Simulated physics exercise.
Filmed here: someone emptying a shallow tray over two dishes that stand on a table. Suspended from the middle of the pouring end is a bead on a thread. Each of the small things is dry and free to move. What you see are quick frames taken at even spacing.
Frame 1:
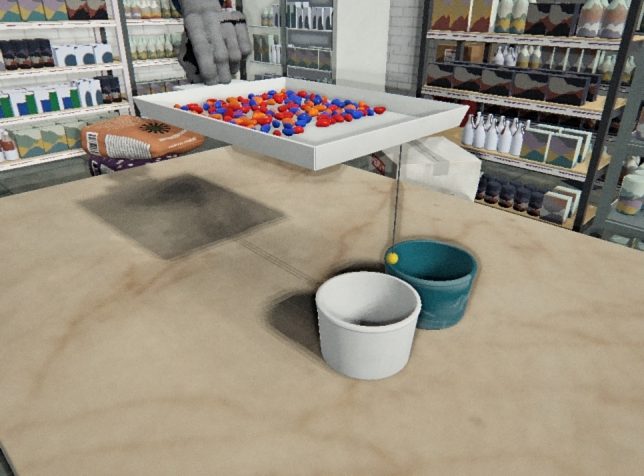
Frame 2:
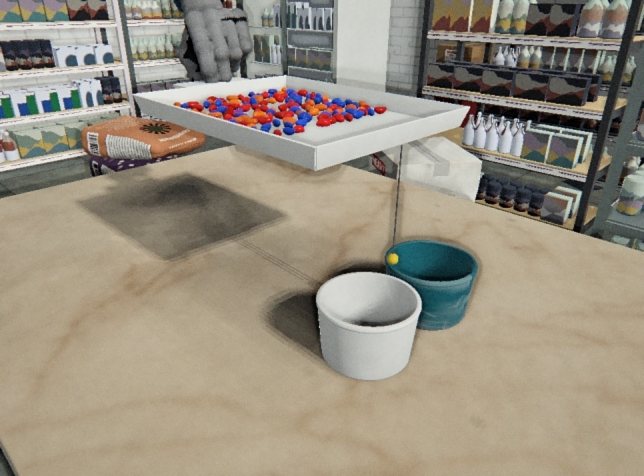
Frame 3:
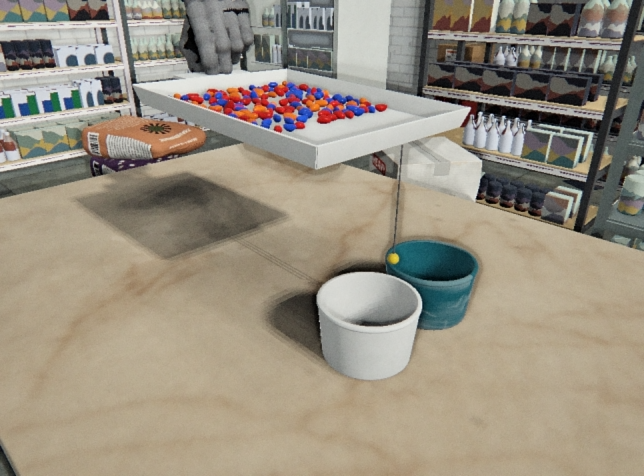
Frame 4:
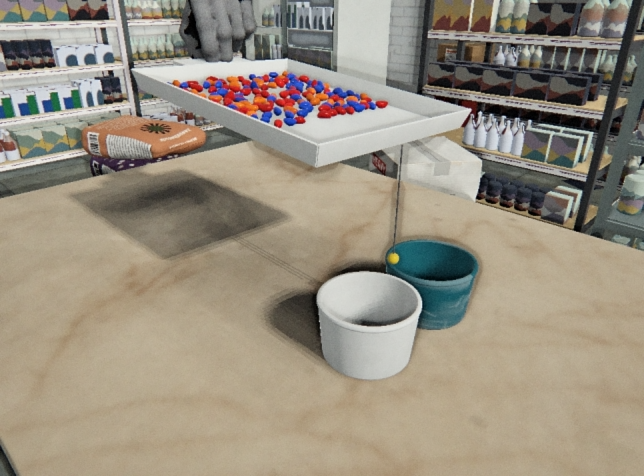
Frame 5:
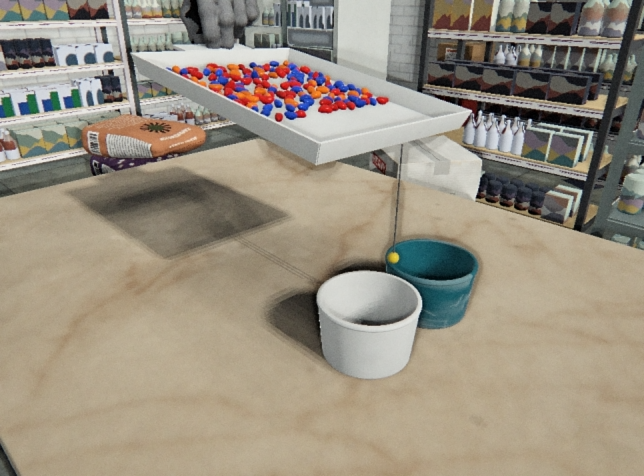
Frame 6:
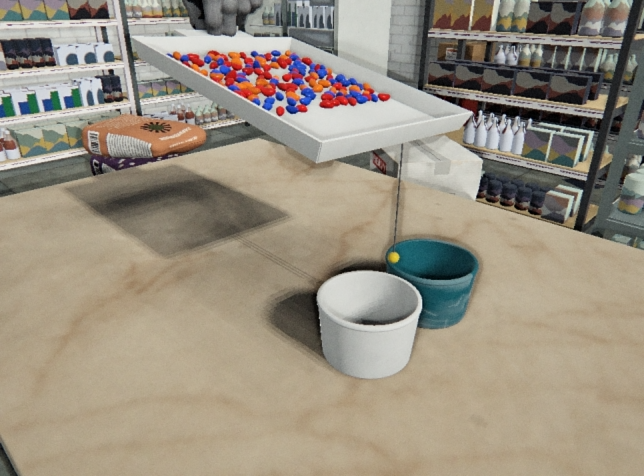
In a shop, a gray-gloved hand gradually tilting a white tray of colorful jelly beans above a white dish and a teal dish.
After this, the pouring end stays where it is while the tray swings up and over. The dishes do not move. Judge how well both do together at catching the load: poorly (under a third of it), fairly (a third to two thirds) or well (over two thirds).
Between both dishes you'd find a middling amount, one to two thirds.
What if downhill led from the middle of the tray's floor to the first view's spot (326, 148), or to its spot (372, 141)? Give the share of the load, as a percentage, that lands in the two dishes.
40 %, give or take, and then 40 %.
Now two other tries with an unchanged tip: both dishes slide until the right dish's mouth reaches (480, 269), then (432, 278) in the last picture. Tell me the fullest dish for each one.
Tries in order: The one to the right, the one to the right.
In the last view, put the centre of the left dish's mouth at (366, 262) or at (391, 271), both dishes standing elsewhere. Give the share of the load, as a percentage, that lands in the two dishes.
First 0 per cent, second 40 per cent.
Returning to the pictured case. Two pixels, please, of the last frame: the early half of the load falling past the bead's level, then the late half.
Around (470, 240) at first; around (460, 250) after that.
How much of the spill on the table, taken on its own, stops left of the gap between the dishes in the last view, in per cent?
Reading: Around 10 %.
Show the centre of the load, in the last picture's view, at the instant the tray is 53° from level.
Roughly at (423, 115).
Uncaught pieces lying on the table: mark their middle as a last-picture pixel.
Once everything settles, the pieces are centred near (531, 326).
Soon after the last picture, tray tipped steeply; nearly all on the tray; a small part in the air.
A little later, tray tipped right over; most on the tray; a small part in the right dish; a small part outside both; a small part in the air.
Later still, tray tipped past a quarter turn; a stray few in the left dish; about half in the right dish; about half outside both.
At rest, tray tipped past a quarter turn; a stray few in the left dish; about half in the right dish; about half outside both.
